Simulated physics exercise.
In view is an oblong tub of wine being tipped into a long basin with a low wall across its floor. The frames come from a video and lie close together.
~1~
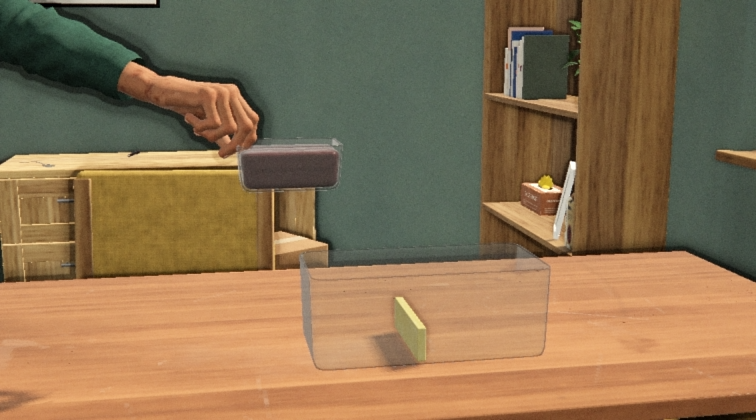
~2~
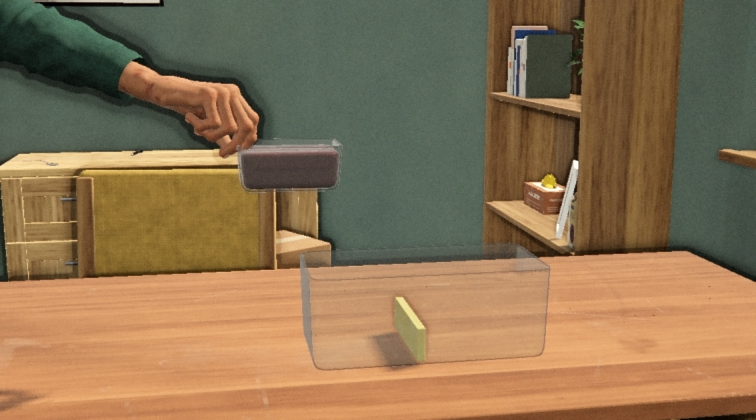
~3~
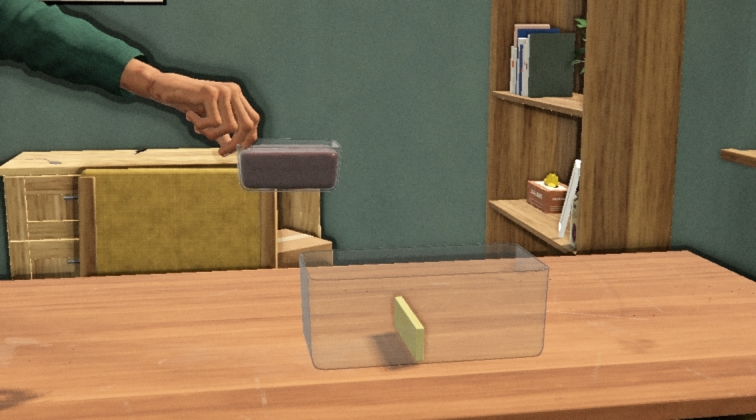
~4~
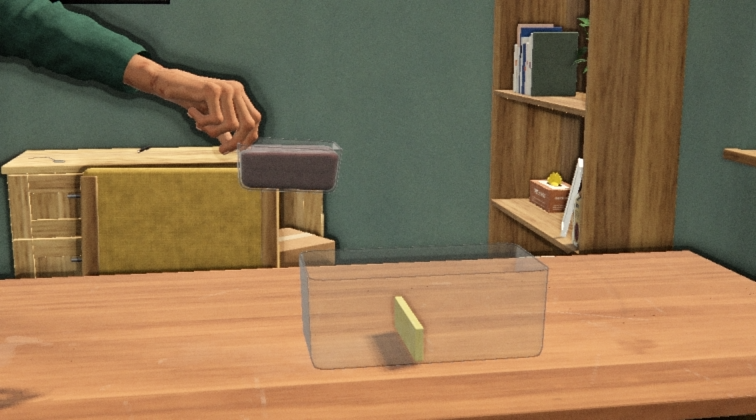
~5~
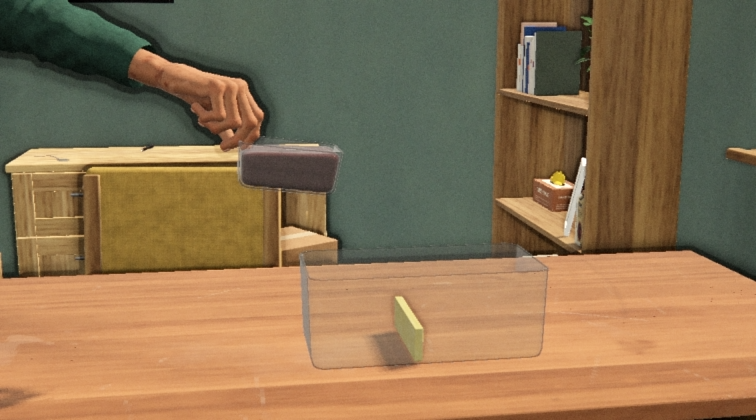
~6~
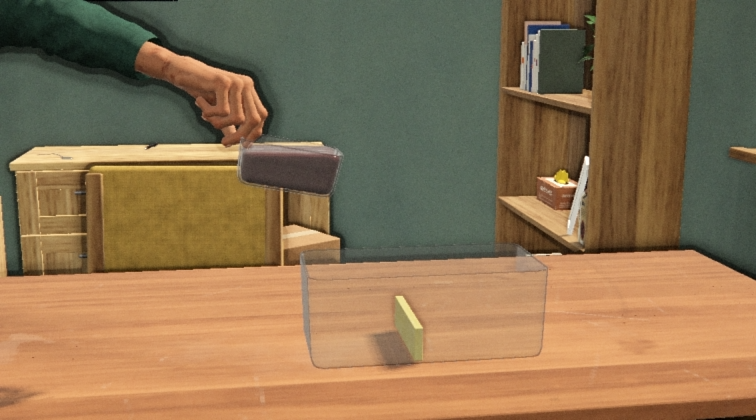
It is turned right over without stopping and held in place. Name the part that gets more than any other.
Heavier on the left.
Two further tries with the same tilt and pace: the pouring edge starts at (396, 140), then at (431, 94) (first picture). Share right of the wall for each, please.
80 and 95 per cent.
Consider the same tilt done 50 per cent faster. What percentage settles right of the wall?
I'd estimate some 5 percent.
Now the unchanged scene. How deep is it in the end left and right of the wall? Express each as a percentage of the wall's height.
Once still, it is 50 % on the left and 0 % on the right.
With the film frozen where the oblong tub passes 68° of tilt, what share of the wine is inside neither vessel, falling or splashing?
Estimate: 40 per cent, roughly.
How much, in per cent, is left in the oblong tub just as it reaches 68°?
Looks like roughly 35 percent is still held.
A moment on, the tilt is 68° and 33 per cent is still to pour, 27 is left of the wall and 0 right of it.
Next, the tilt is 105° and 4 per cent is still to pour, 86 is left of the wall and 5 right of it.
Then the tilt is 112° and 0 per cent is still to pour, 92 is left of the wall and 8 right of it.
Later the tilt is 112° and 0 per cent is still to pour, 92 is left of the wall and 8 right of it.
Finally, 92 per cent lies left of the wall, 8 right of it and 1 outside.
